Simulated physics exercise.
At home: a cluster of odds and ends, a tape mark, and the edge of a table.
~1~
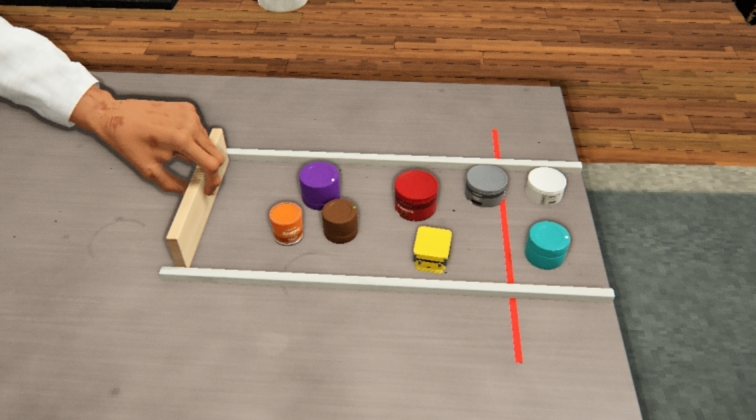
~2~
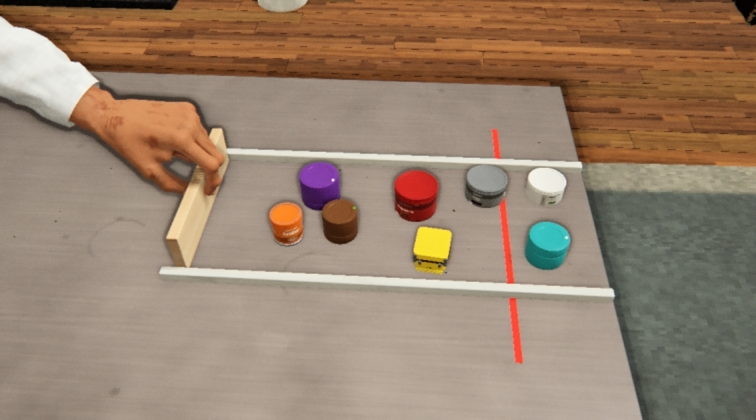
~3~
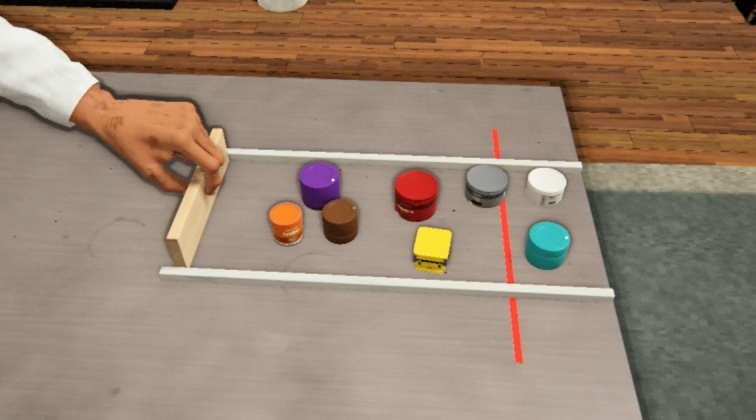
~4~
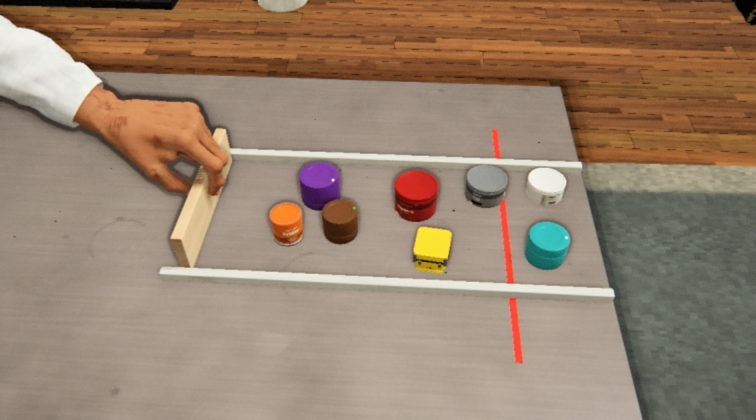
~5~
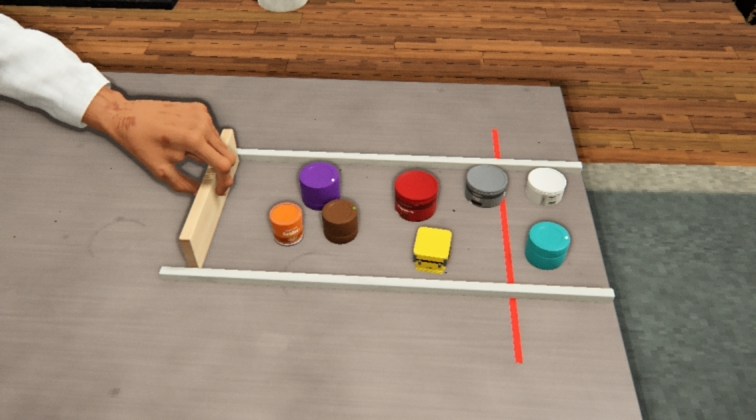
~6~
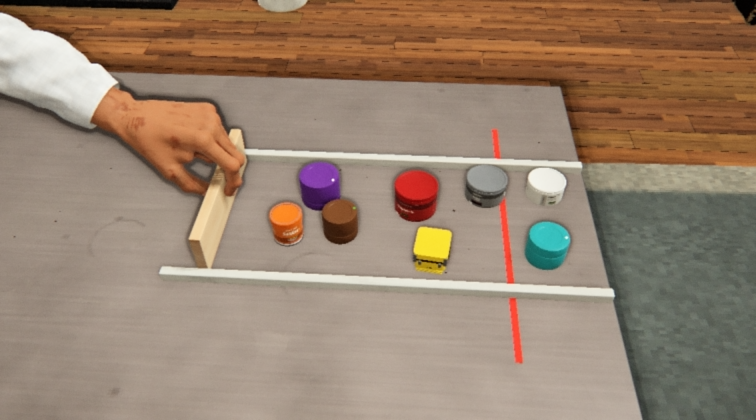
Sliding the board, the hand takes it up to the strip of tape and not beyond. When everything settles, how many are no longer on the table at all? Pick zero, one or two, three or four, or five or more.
Zero are off the table.
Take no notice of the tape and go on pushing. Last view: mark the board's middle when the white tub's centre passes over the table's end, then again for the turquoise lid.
At (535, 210) for the white tub; at (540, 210) for the turquoise lid.
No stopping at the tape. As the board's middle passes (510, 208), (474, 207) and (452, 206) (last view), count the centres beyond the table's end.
Respectively 0, 0 and 0.
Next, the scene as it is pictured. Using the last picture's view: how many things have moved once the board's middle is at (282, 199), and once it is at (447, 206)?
Counts: 1 and 6.
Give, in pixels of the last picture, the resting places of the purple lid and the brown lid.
Reading them off: First (524, 199); then (555, 233).
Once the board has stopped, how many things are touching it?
Counting them up gives 3.
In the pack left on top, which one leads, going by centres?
Nearest at the end: The white tub.
Soon after, none off yet; white tub at rest near (545, 187); turquoise lid at rest near (547, 246); grey tub at rest near (486, 187).
At rest, the number that fall off is zero.
